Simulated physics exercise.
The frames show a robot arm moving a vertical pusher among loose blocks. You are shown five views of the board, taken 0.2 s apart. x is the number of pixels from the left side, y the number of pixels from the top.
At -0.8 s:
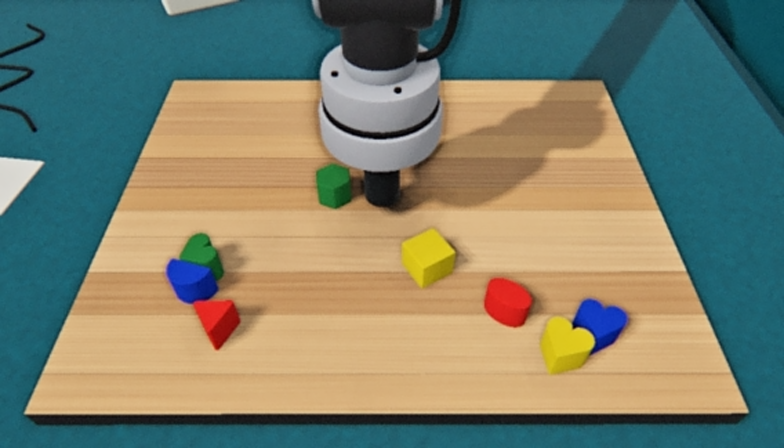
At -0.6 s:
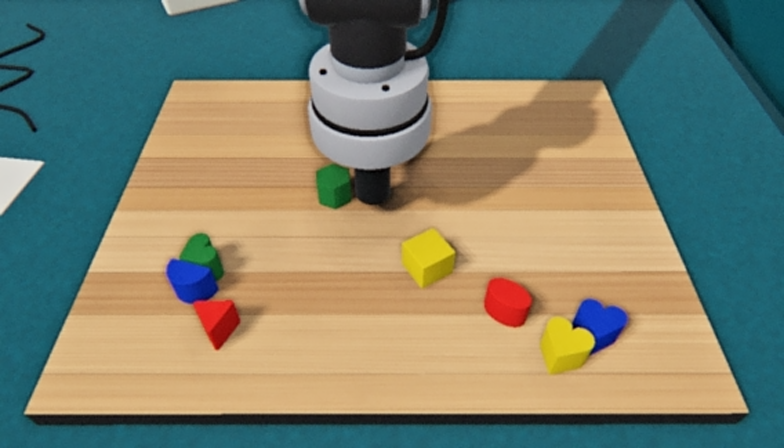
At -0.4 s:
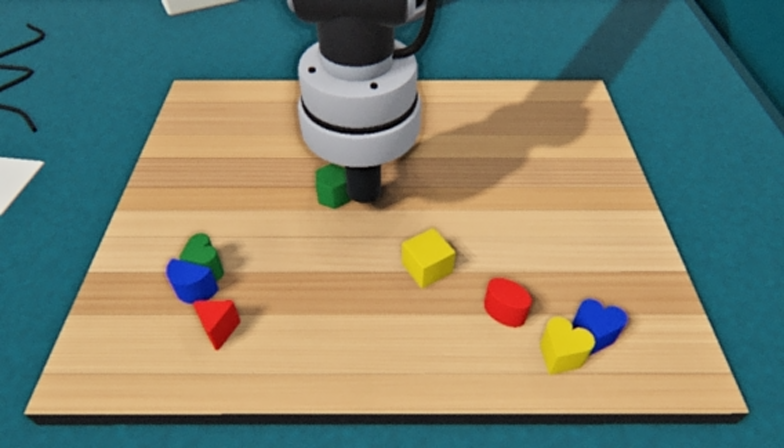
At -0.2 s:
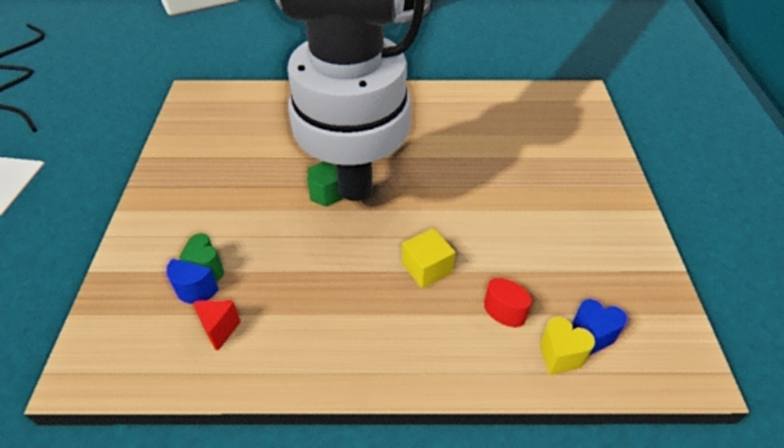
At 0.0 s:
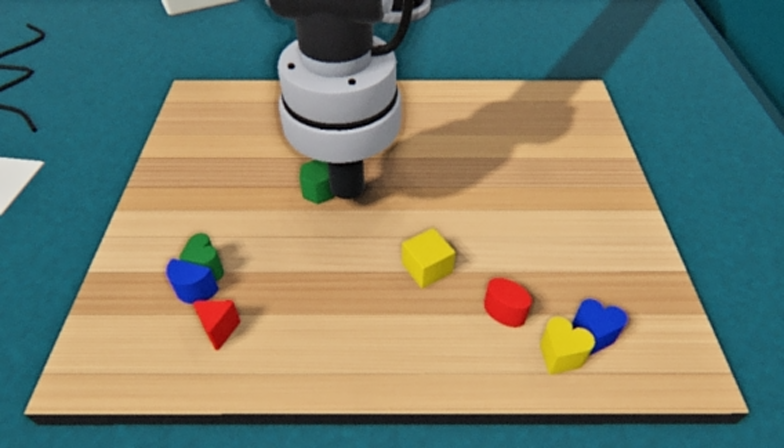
A robot arm slid its black pusher left across a wooden board until it met the green block and nudged it slightly left, while the other colourful blocks, including two hearts at right, stayed still.
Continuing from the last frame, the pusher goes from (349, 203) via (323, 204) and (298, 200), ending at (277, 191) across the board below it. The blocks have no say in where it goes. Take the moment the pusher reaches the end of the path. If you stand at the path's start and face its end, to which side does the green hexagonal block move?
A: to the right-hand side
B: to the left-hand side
The answer is A.
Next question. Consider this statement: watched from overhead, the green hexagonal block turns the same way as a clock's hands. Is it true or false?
That claim is true.
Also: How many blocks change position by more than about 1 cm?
Total moved: One.
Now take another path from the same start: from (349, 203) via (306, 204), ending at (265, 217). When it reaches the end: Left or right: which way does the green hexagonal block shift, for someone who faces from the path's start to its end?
It is displaced to the right.
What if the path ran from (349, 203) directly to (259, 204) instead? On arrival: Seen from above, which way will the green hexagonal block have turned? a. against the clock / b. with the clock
Choice b: With the clock.
The first path, step by step. Halfway along, pusher (307, 188); green hexagonal block (292, 162), turned 60° clockwise.
At the end, pusher (274, 176); green hexagonal block (275, 148), turned 95° clockwise.
